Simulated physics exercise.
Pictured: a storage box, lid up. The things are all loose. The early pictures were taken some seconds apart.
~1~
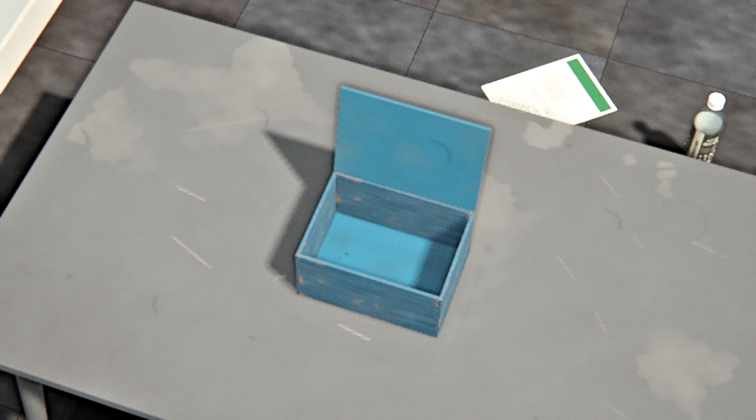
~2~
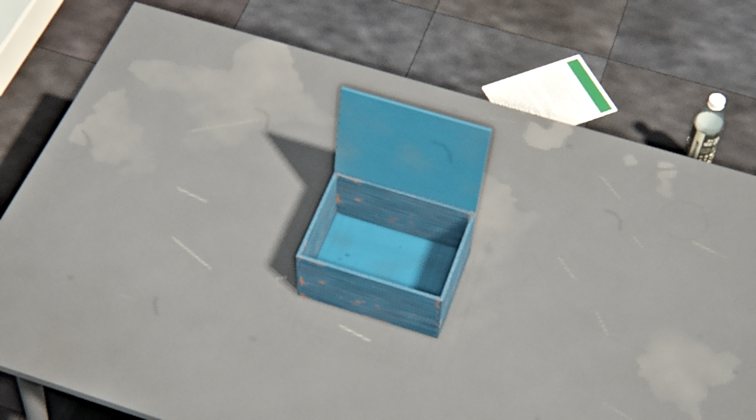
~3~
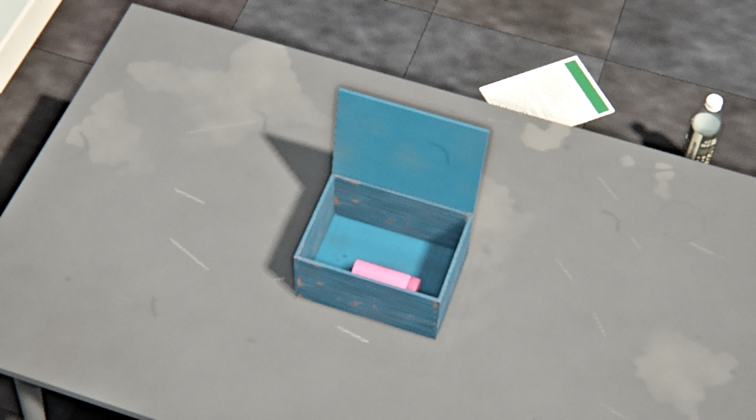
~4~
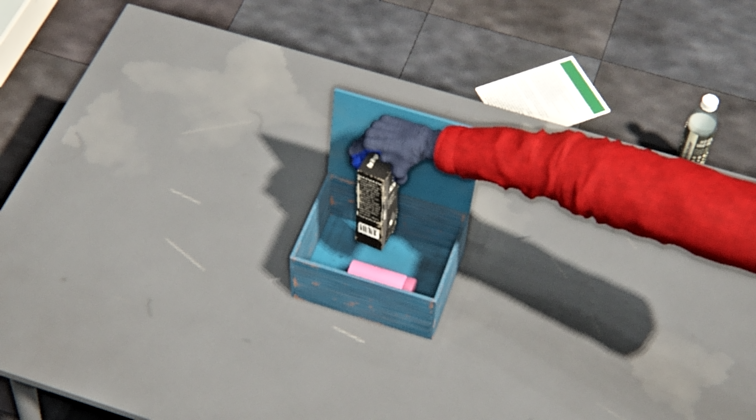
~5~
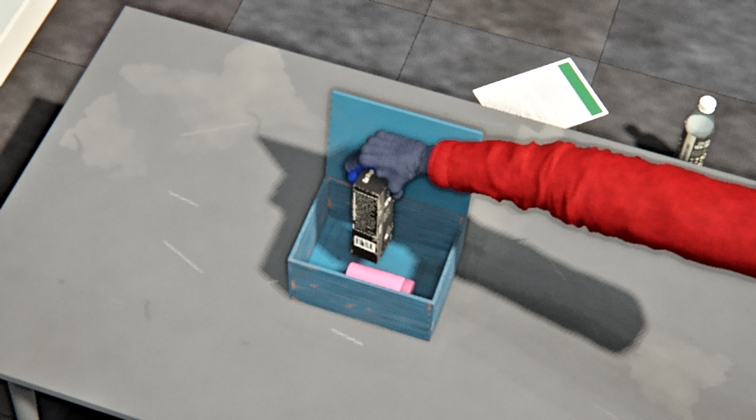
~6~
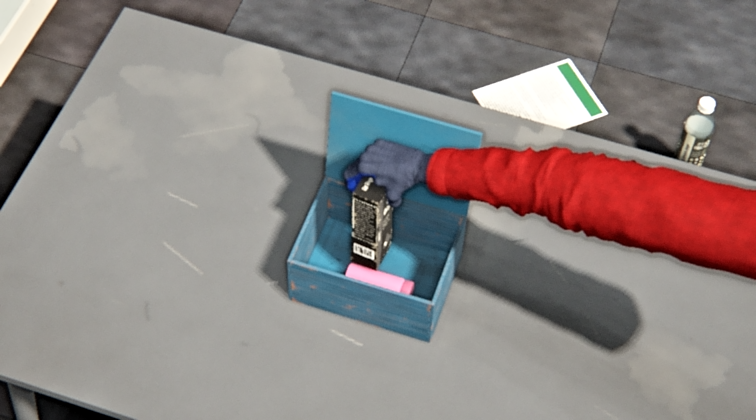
A pink object appears inside the open blue storage box, which sits empty on a gray table at first. Then a gloved hand in a red sleeve, reaching in from the right, holds a black carton above the box and lowers it inside beside the pink object, still gripping it.
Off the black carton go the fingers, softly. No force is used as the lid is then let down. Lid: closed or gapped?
Ah, the box isn't closed after all.
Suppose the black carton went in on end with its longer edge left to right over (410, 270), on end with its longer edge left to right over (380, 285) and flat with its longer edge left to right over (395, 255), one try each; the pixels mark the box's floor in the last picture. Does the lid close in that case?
Try one: Not closed. Try two: Not closed. Try three: Closed.
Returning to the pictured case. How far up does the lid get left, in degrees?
The answer is about 80 degrees.
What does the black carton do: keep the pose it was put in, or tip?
After all that, it finishes out of line.
Then, 0.30 s past the last view, black carton rocked 28° from its first pose near (370, 221); pink shaker displaced a little.
Then, 0.60 s past the last view, black carton rocked 42° from its first pose near (358, 226); pink shaker displaced about its own width.
Then, 2.80 s past the last view, lid 80° above the rim; black carton rocked 42° from its first pose near (360, 226); pink shaker displaced about its own width.
Finally, lid 80° above the rim; down or leaning hard in the box, black carton; pink shaker still in place. Final places as the last picture's camera would see them, black carton near (361, 226).
